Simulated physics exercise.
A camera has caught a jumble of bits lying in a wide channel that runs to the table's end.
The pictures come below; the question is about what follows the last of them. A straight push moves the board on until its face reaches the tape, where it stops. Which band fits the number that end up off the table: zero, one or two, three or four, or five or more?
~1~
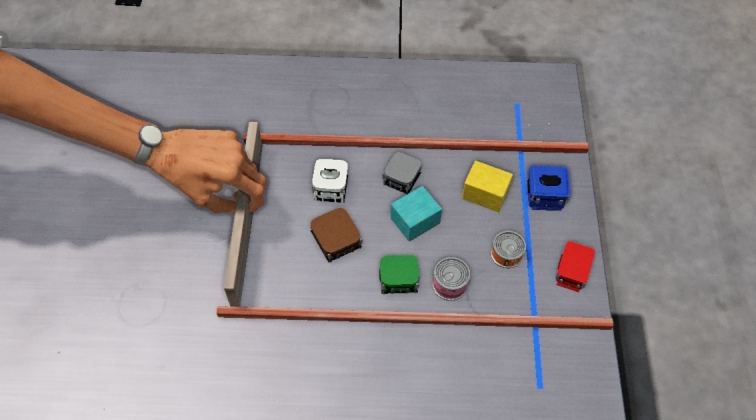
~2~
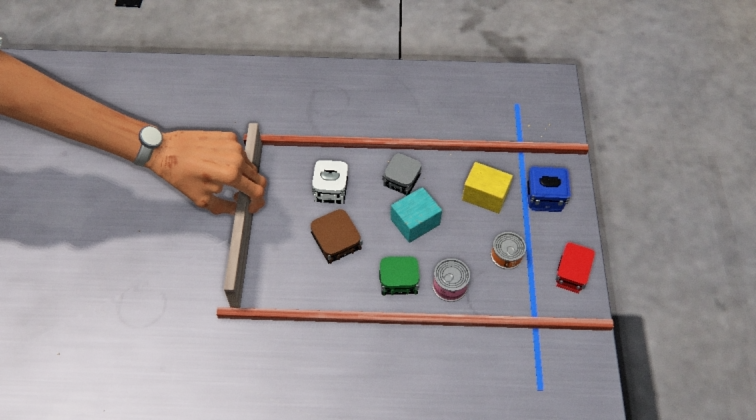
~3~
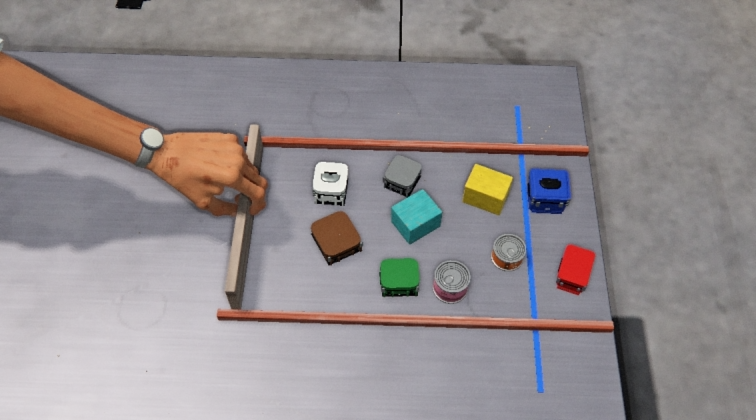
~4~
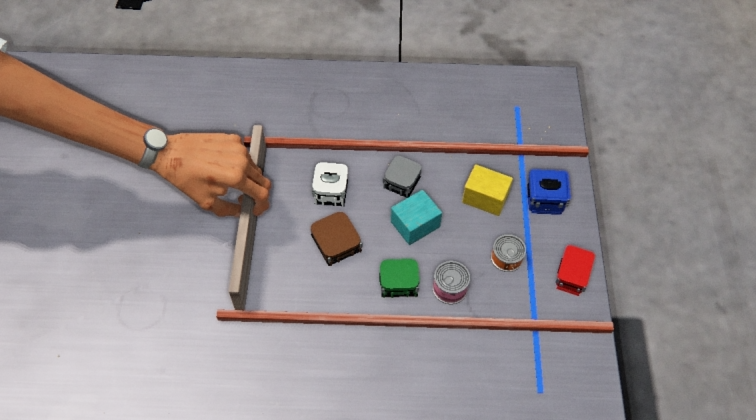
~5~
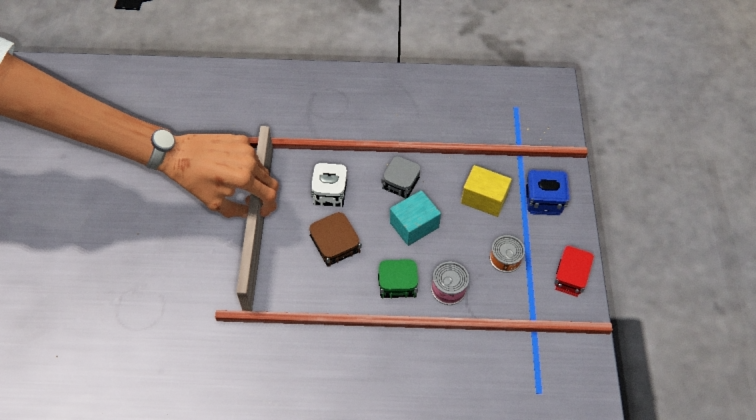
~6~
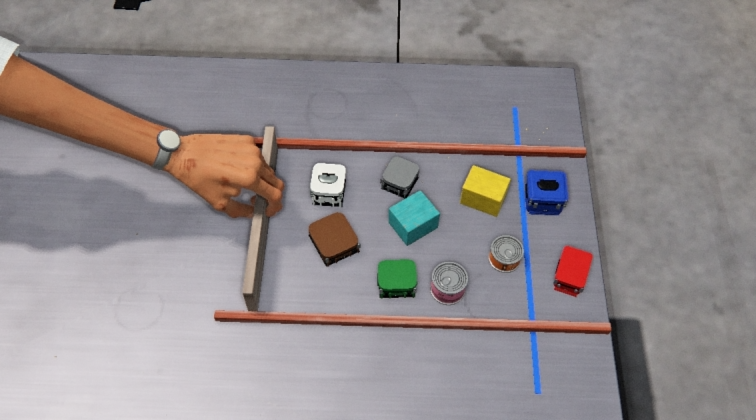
The band is one or two.
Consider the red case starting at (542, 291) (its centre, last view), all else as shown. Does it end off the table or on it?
From that start, the object then does not stay.
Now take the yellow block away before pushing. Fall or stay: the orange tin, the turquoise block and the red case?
Orange tin: Still there; turquoise block: Still there; red case: Over the edge.
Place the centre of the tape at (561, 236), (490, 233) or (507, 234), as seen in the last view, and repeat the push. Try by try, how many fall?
Try 1: 6; try 2: 0; try 3: 1.
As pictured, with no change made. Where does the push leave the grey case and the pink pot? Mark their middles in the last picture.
Going in order, first (536, 164) and next (587, 292).
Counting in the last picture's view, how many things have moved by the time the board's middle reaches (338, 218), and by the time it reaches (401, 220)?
So far 2, and 6 at the second.
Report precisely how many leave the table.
The total is 2.
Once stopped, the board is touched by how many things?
Contact count: 4.
Early on, none off yet; red case at rest near (572, 271); blue case at rest near (545, 193); orange tin at rest near (506, 254).
Finally, the number that fall off is one or two; lost, blue case and red case.
